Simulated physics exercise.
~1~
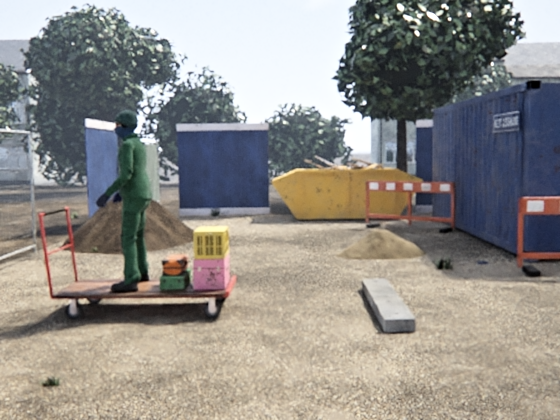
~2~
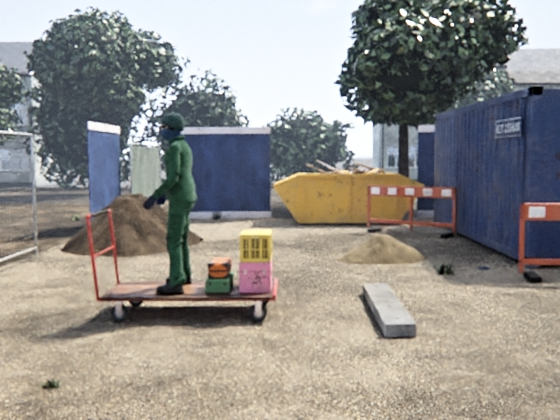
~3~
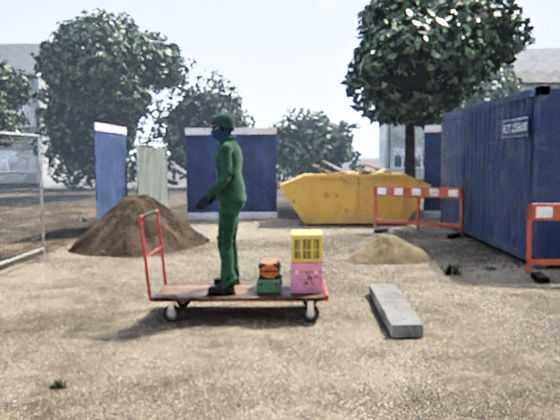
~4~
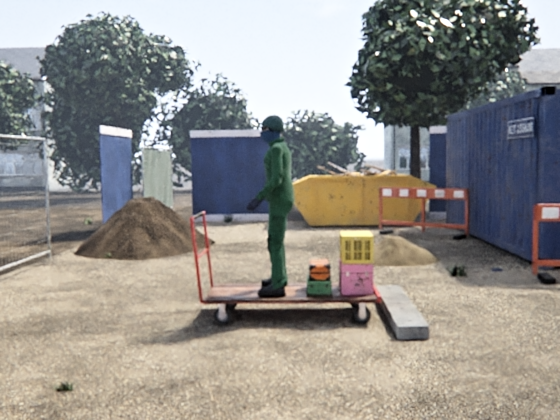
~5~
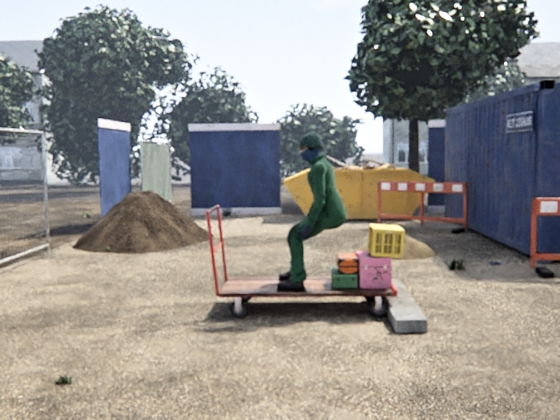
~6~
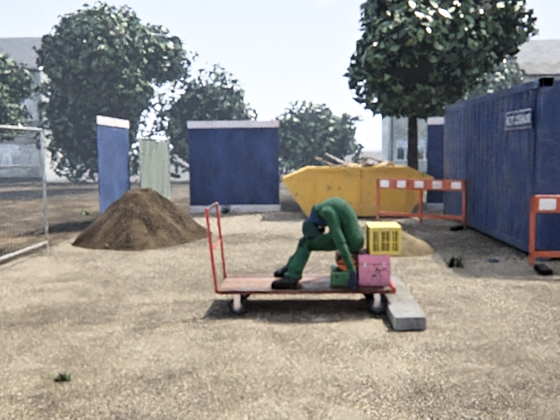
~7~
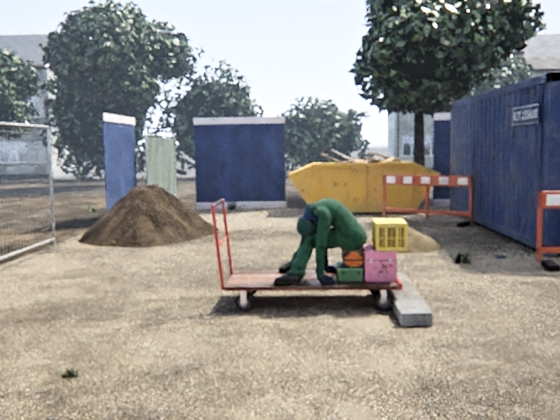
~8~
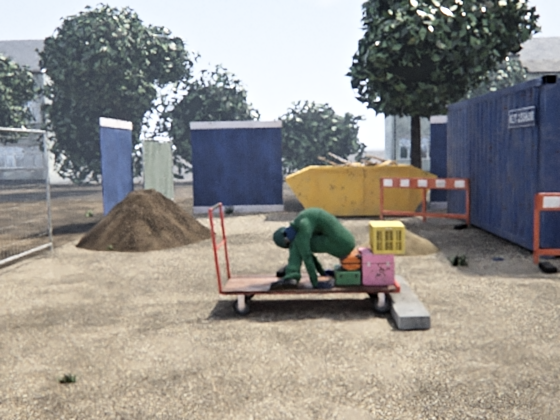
On a gravel building yard, a flatbed trolley carrying a standing figure in green and a few boxes rolls right until it stops at a low kerb; the figure pitches forward, folds over and ends slumped on the deck beside the boxes, which stay aboard.
